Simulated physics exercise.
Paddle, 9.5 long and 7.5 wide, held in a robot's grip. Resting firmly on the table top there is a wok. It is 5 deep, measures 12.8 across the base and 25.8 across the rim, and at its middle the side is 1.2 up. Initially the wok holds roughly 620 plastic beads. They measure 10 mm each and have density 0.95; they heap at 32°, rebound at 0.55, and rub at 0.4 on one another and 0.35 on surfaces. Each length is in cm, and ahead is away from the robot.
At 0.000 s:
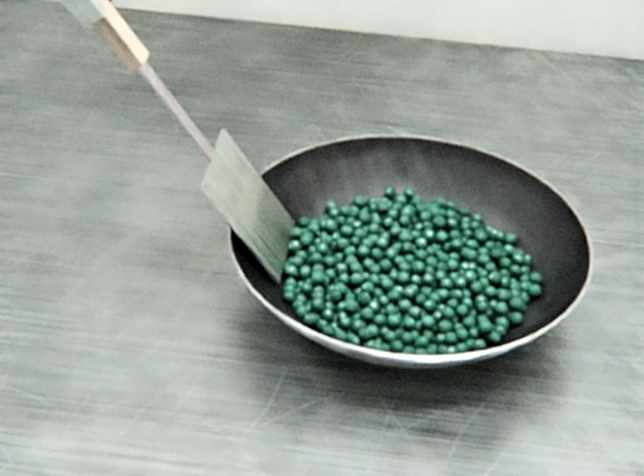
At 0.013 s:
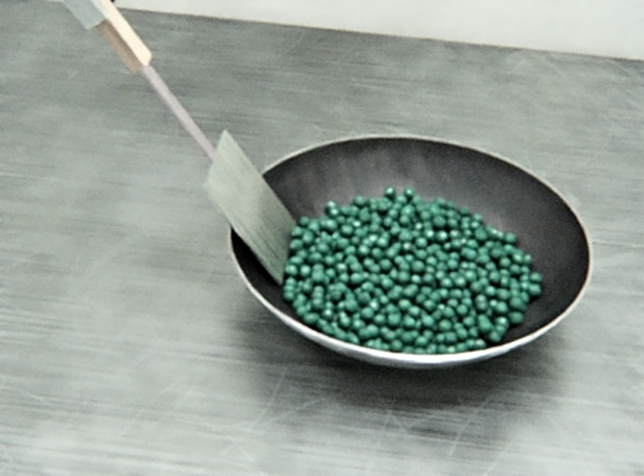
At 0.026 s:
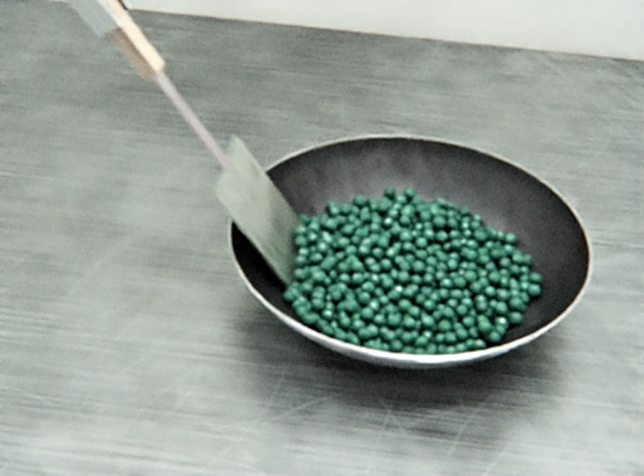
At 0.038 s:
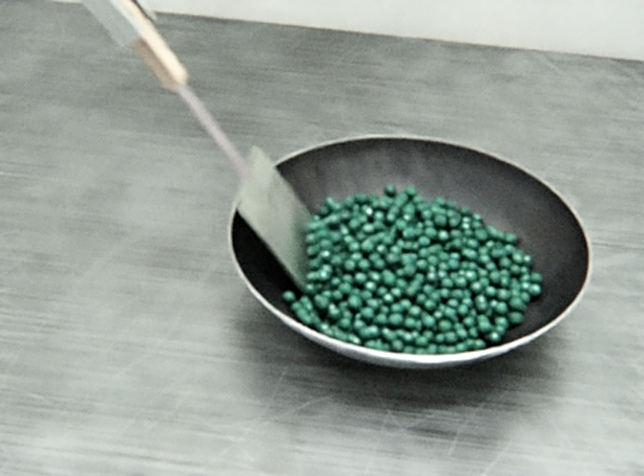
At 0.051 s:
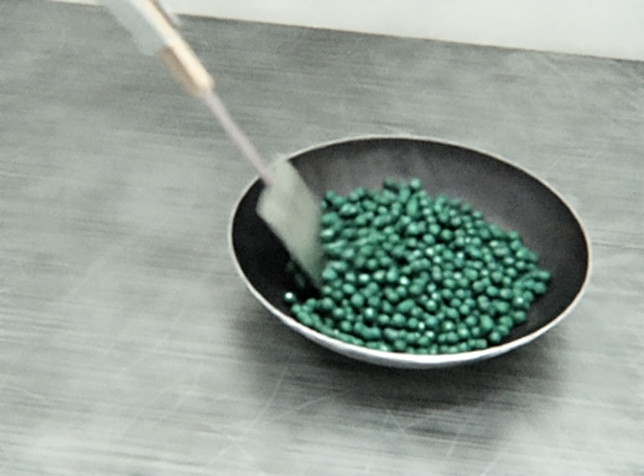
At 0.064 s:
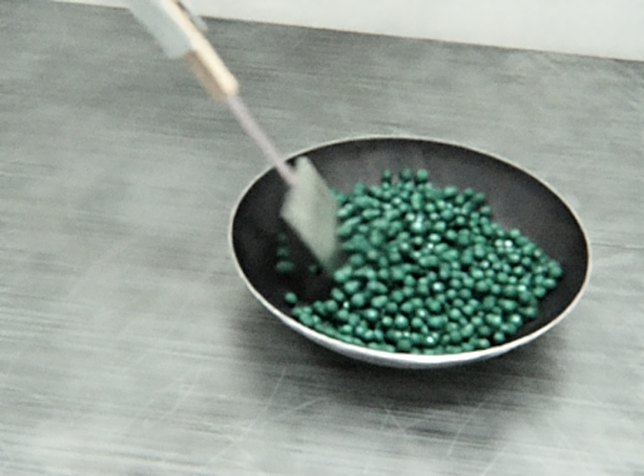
The video shows a dark wok full of green beads on a gray table as a flat paddle at its left side moves rightward through them, pushing the beads to the right and leaving a few behind.
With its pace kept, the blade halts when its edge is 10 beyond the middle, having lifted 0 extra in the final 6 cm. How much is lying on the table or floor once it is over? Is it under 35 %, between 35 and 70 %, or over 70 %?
It is between 35 and 70 %.
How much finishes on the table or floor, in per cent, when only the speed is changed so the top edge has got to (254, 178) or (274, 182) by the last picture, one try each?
That comes to about 25 and about 35 percent, in that order.
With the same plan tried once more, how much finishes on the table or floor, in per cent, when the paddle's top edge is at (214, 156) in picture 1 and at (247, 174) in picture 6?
20 per cent.
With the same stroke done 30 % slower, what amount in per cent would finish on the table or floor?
It would be roughly 35 percent.
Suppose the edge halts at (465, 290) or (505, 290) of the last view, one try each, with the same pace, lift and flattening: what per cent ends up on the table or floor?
First try roughly 5 percent, second roughly 25 percent.
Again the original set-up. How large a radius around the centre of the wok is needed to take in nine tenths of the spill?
Distance: Approx. 65 cm.
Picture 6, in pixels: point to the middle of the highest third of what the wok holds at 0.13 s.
(480, 252).
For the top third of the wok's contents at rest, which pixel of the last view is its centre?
Somewhere near (445, 290) in the last picture.
After 0.10 s, sloping 55°, highest piece 8 above the table; 624 in the wok.
After 0.13 s, sloping 55°, highest piece 9 above the table; 622 in the wok, 2 on the blade or in flight.
After 0.34 s, sloping 55°, highest piece 17 above the table; 353 in the wok, 71 on the table or floor, 200 on the blade or in flight.
After 1.39 s, sloping 55°, highest piece 3 above the table; 353 in the wok, 271 on the table or floor.
At rest, 353 in the wok, 271 on the table or floor. That is 43 % on the table or floor.
